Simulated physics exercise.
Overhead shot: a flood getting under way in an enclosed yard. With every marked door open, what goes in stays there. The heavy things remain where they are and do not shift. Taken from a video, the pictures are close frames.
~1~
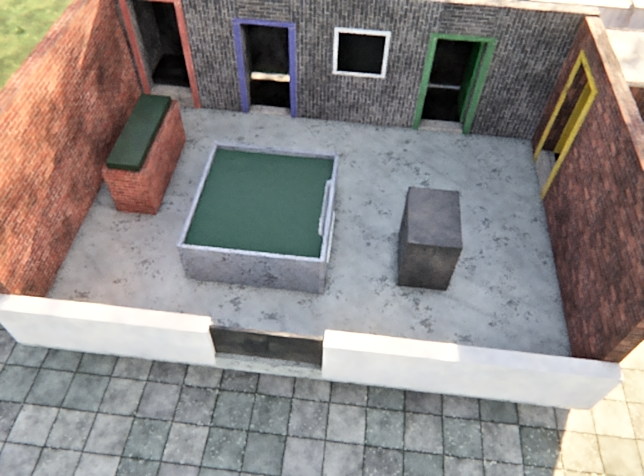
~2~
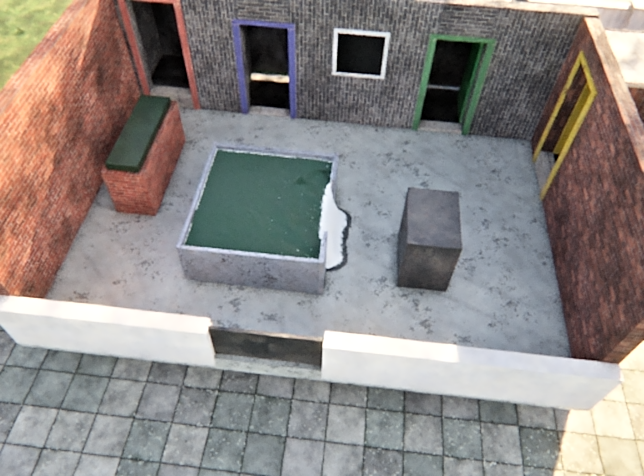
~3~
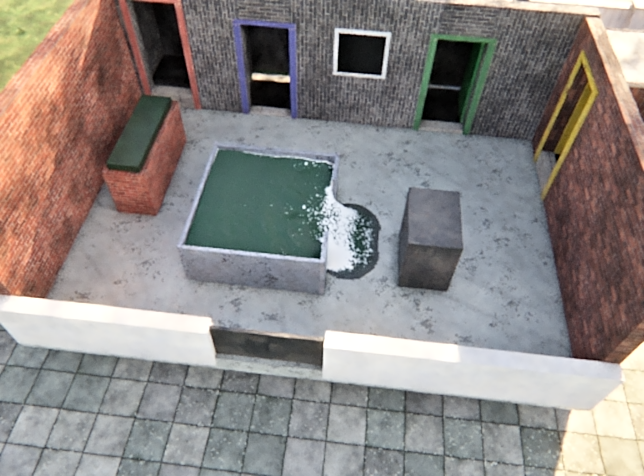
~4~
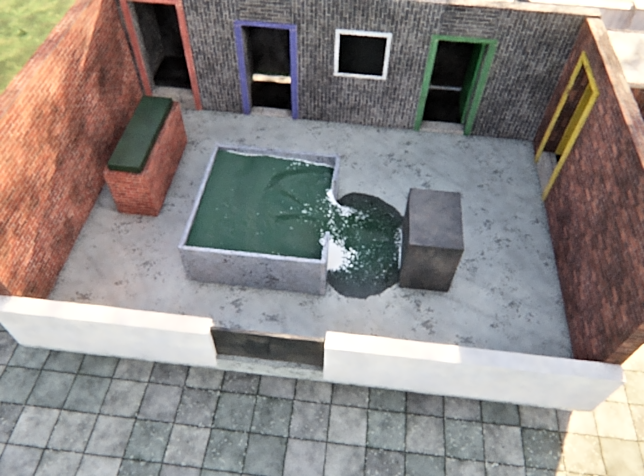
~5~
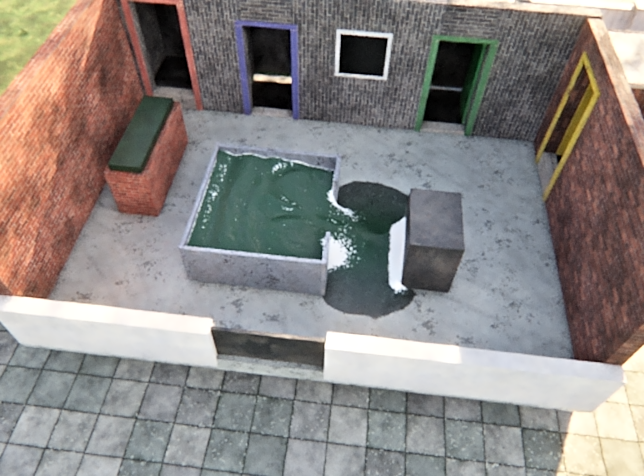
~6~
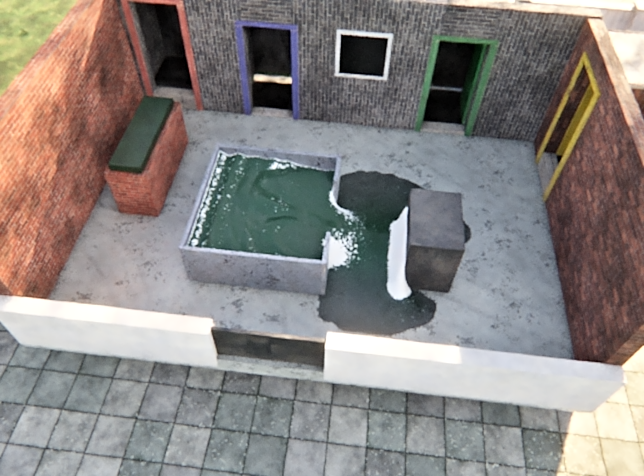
In a walled yard, green water bursts from a tank's right side and surrounds a dark block.
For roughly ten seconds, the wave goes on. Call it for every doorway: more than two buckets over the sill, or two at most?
My call: The blue door two at most; the red door two at most; the yellow door two at most; the green door more than two.
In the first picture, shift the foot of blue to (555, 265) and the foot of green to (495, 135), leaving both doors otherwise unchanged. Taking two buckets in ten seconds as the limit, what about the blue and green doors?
Put simply, the blue door tops the mark and the green door tops the mark.
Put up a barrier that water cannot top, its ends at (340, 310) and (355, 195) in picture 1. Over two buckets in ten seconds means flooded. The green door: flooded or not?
Reading: Green door gets too little.
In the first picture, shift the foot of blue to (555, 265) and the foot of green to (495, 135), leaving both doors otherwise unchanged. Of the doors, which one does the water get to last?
I'd say the red-painted one is reached last.
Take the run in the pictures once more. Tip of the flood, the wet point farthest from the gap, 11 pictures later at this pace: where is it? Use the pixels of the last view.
Somewhere near (532, 144).
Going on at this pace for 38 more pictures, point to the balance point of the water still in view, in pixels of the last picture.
That puts it at around (368, 237).
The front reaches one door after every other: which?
My answer: The one in red.
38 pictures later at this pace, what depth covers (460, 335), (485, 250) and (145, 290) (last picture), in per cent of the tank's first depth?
In turn 10, 14 and 4 in a hundred.
A moment on, water covers 25 % of the floor; the blue door not reached, the red door not reached, the yellow door not reached, the green door not reached.
Next, water covers 45 % of the floor; the blue door not reached, the red door not reached, the yellow door wet at the sill, nothing in, the green door under two buckets in.
Then, water covers 60 % of the floor; the blue door not reached, the red door not reached, the yellow door wet at the sill, nothing in, the green door far over two buckets in.
Later, water covers 80 % of the floor; the blue door wet at the sill, nothing in, the red door not reached, the yellow door wet at the sill, nothing in, the green door far over two buckets in.
In the end, water covers 100 % of the floor; the blue door wet at the sill, nothing in, the red door wet at the sill, nothing in, the yellow door wet at the sill, nothing in, the green door far over two buckets in.
